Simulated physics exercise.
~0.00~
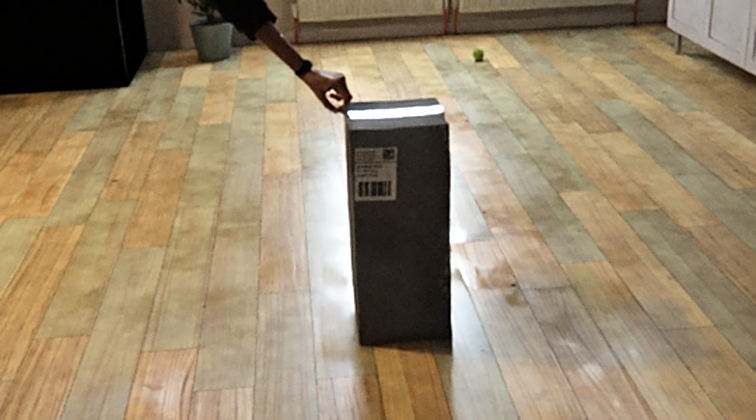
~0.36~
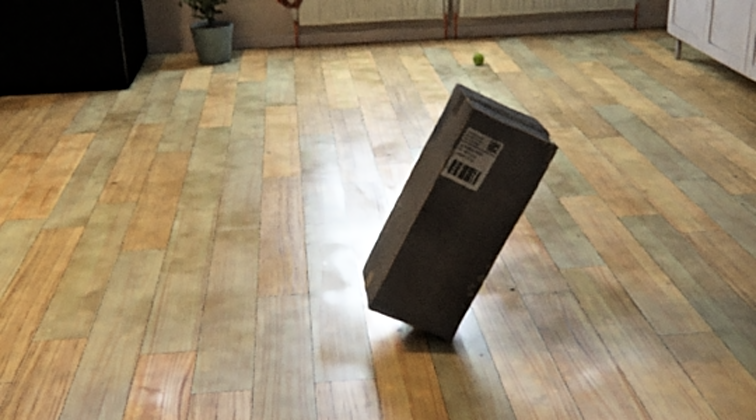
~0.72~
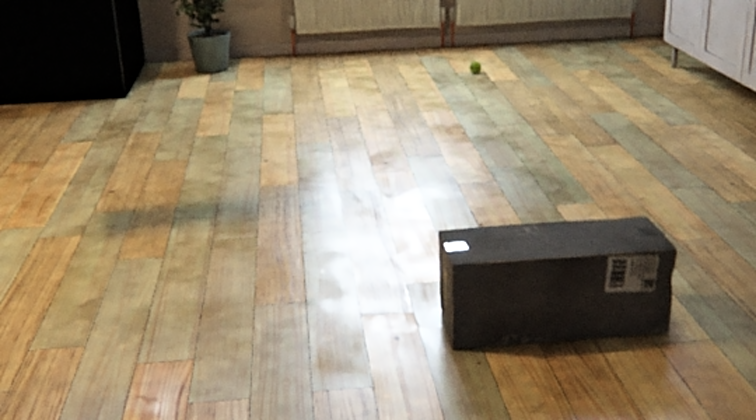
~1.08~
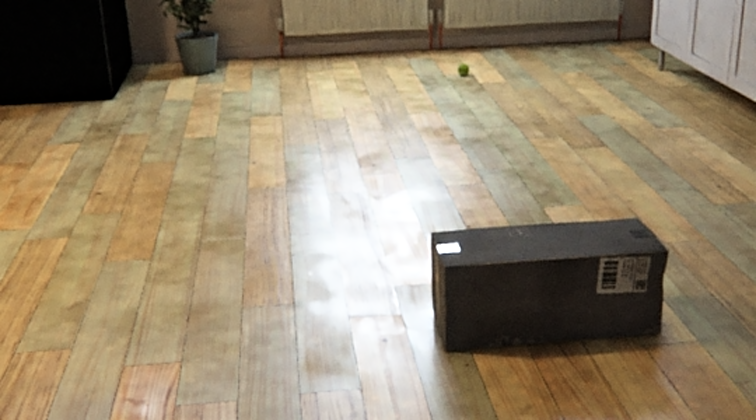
In this clip, a hand pushes near the top of an upright grey box standing on a wooden floor, then lets go and draws back. The box tips over to the right and lands on its side, where it stays lying still.
